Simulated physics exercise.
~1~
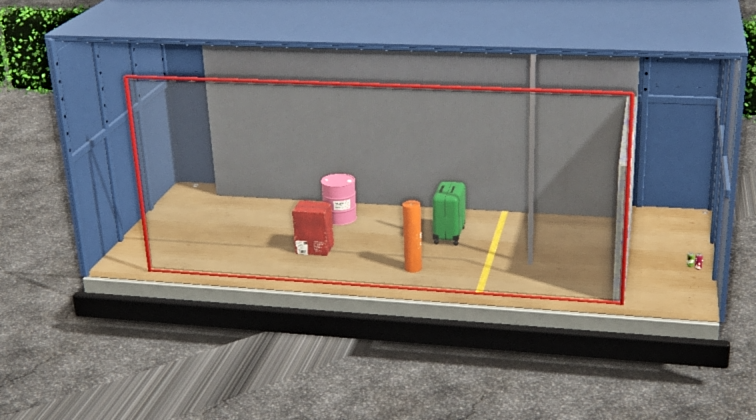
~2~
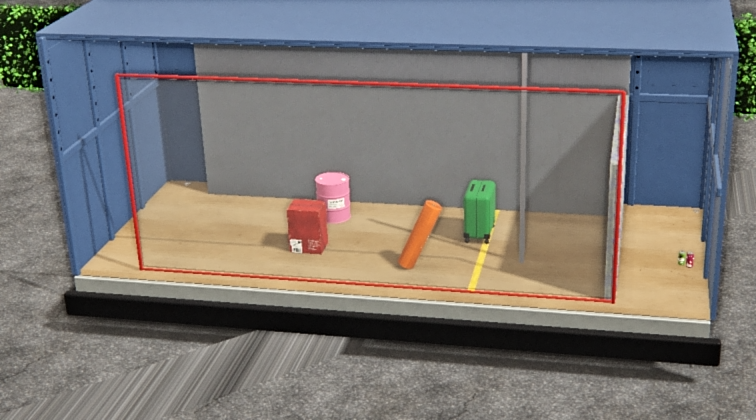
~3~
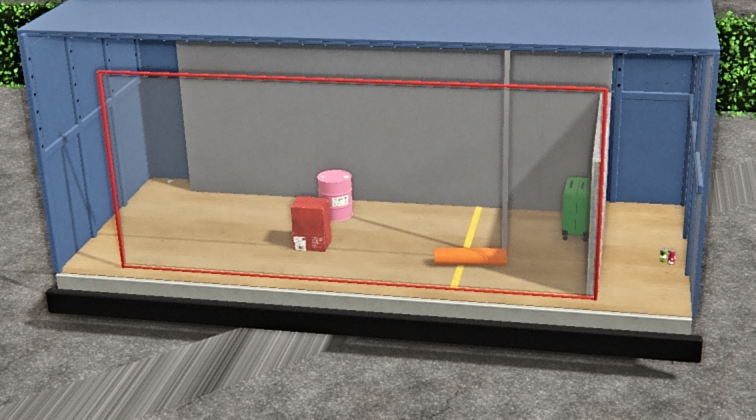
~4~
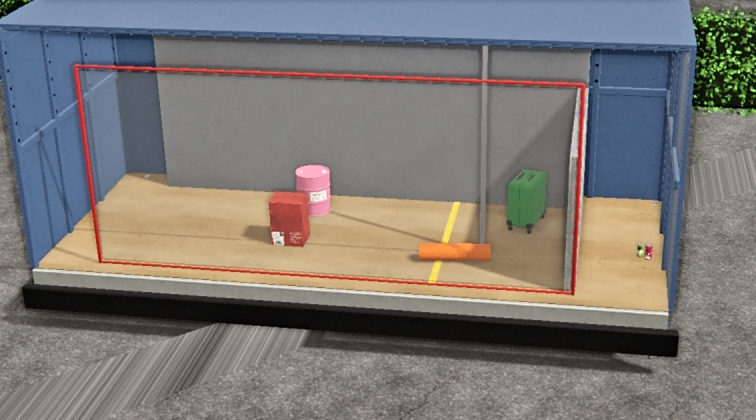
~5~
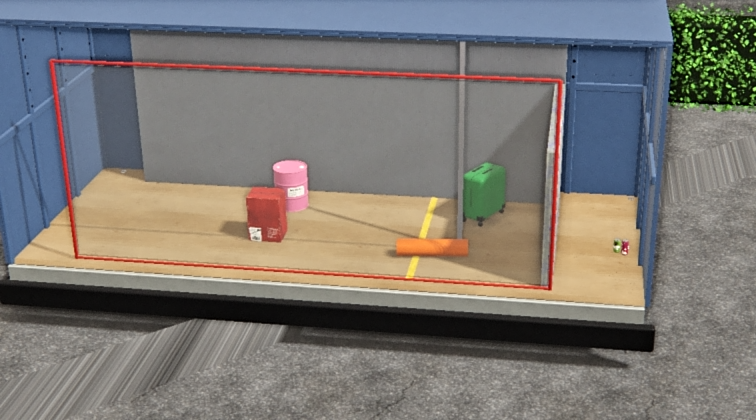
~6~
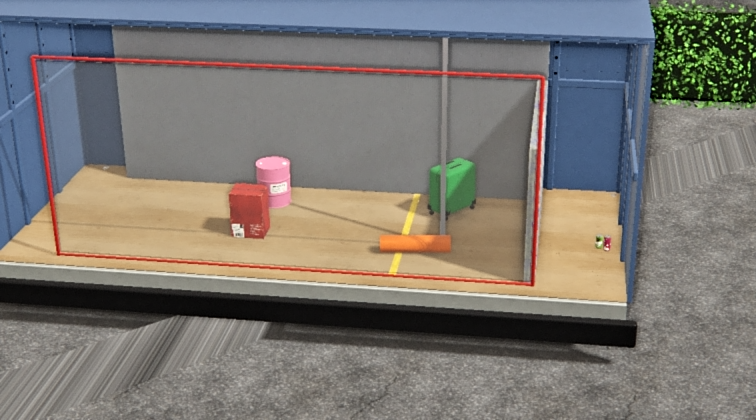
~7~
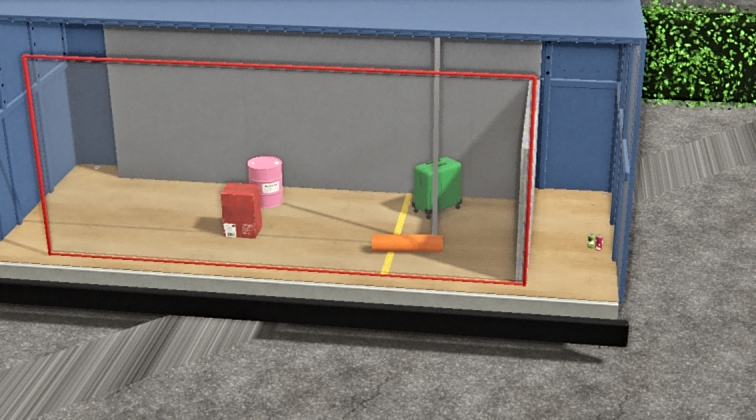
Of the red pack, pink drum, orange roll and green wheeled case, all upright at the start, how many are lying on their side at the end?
Just one, the orange roll, is lying on its side. The red pack, the pink drum and the green wheeled case are all still upright.
